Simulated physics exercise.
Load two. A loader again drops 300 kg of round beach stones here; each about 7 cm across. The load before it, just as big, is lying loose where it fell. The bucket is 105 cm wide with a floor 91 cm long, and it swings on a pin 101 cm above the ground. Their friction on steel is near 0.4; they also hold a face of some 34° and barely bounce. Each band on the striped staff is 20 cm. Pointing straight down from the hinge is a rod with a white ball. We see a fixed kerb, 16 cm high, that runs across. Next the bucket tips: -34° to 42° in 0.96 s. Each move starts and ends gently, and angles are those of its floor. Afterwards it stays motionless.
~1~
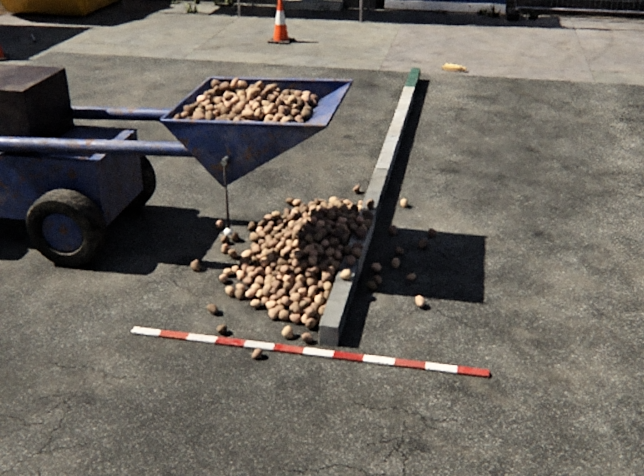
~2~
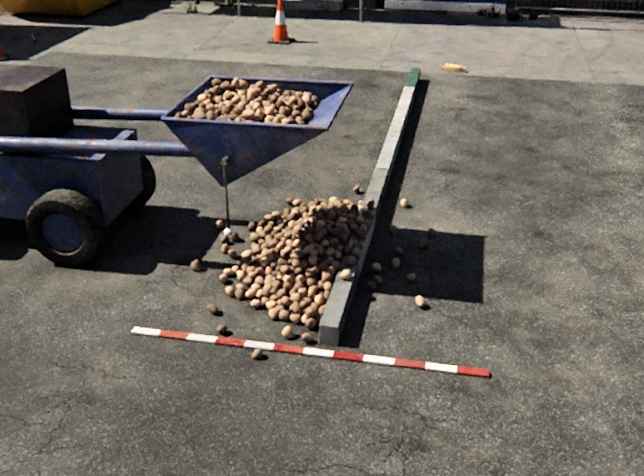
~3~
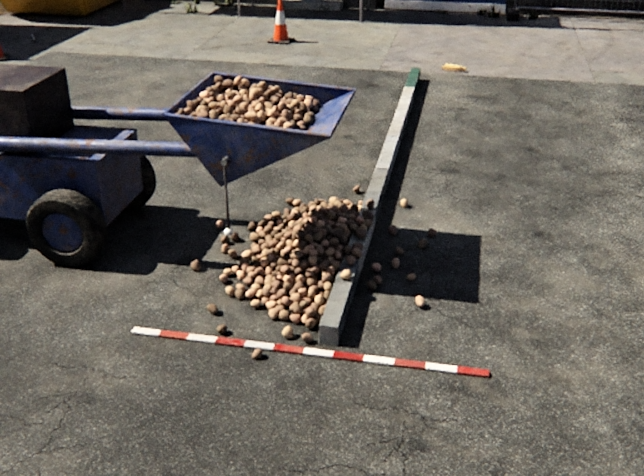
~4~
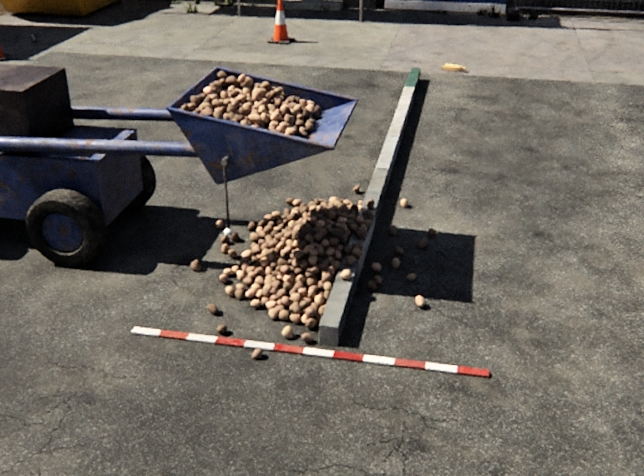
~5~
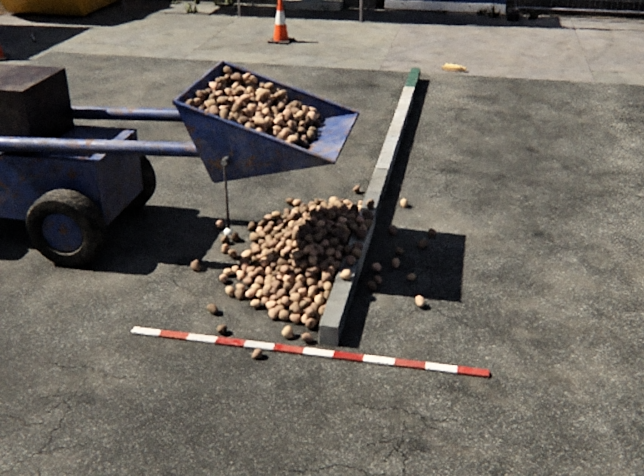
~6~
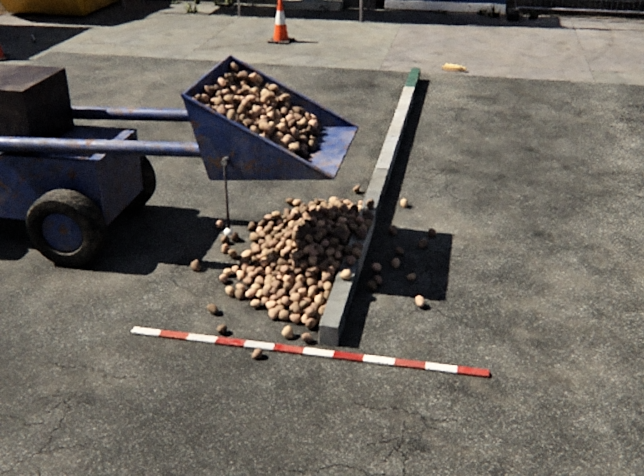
On a sunlit paved yard, a blue loader's bucket of round stones gradually tilting down to the right beside a loose heap.
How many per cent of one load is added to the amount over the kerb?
About 48 per cent of a load.
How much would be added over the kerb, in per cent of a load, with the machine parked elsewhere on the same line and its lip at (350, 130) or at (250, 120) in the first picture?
Near 75 in a hundred, then near 0 in a hundred.
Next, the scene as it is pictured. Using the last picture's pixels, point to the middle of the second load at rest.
Near (355, 248).
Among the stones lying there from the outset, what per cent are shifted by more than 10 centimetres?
About 5 %.
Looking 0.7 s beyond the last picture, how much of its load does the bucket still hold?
Close to 65 in a hundred.
Then, 0.3 s after the last picture the floor is at 30°; in per cent of one load, 100 in the bucket, 98 on this side of the kerb, 2 over the kerb; the foremost stones are at (410, 248).
Then, 0.7 s after the last picture the floor is at 42°; in per cent of one load, 63 in the bucket, 135 on this side of the kerb, 2 over the kerb; the foremost stones are at (410, 248).
Then, 1.0 s after the last picture the floor is at 42°; in per cent of one load, 12 in the bucket, 156 on this side of the kerb, 32 over the kerb; the foremost stones are at (444, 253).
Then, 3.5 s after the last picture the floor is at 42°; in per cent of one load, 0 in the bucket, 151 on this side of the kerb, 50 over the kerb; the foremost stones are at (546, 258). Net gain over the kerb, 48.
